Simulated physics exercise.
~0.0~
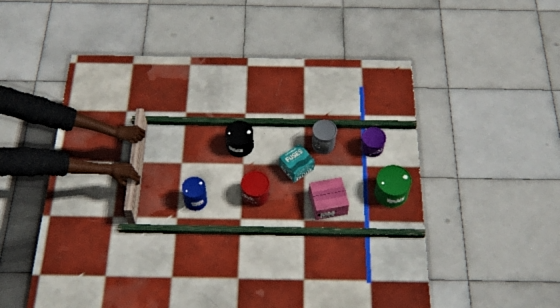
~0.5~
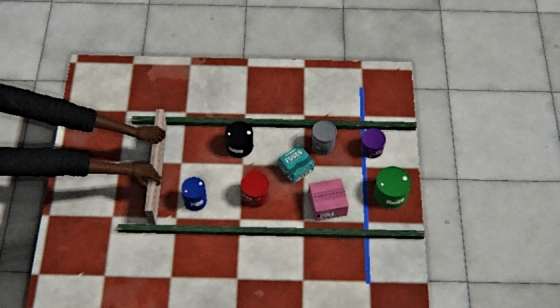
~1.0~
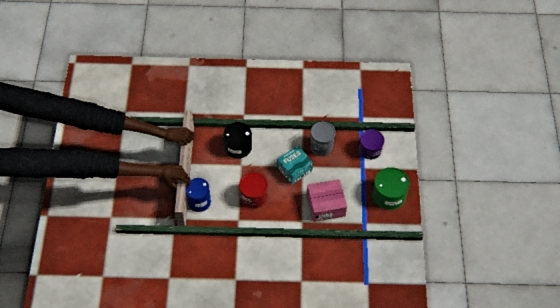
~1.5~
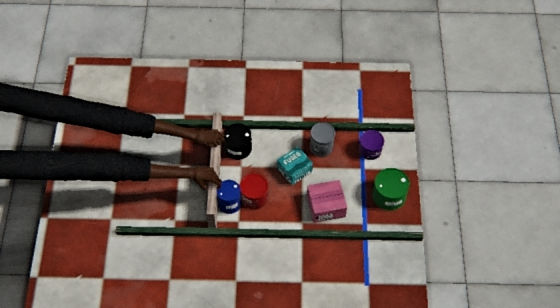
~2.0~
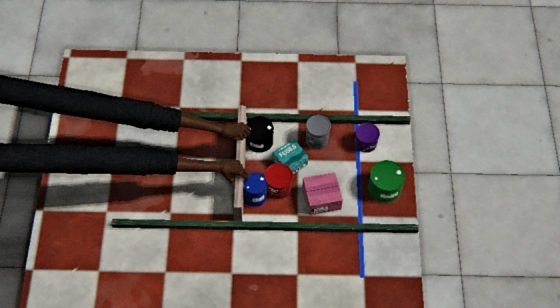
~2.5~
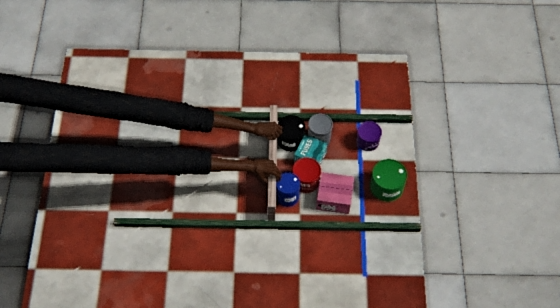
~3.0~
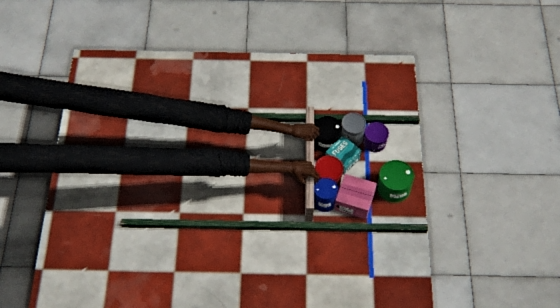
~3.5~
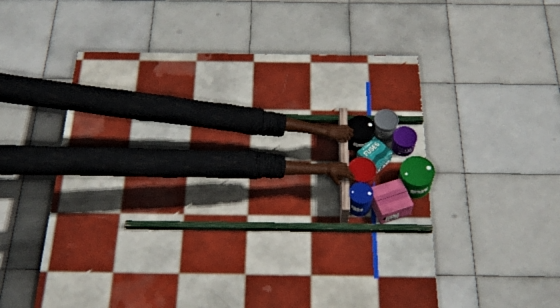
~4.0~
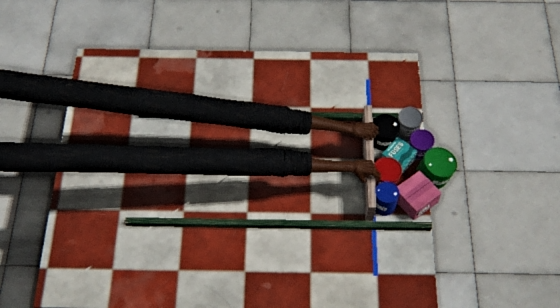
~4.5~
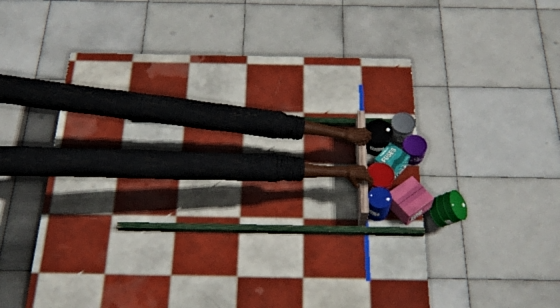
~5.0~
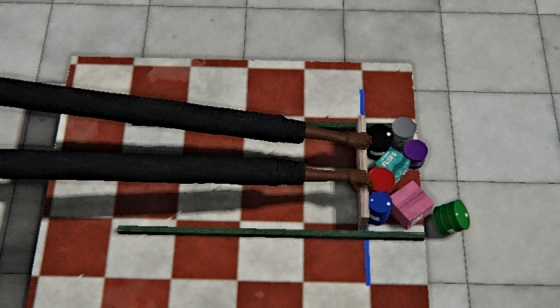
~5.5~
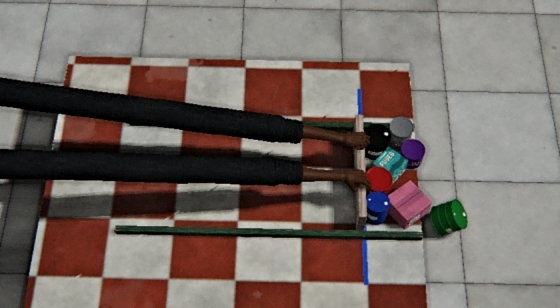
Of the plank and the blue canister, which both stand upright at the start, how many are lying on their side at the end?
None of them are. Both the plank and the blue canister are still upright at the end.
In this clip, two hands push an upright plank to the right across a checkered deck, sweeping canisters, pails and boxes into a tight cluster. The plank stops around the blue tape, and the green canister drops off the right edge while the rest stay bunched there.
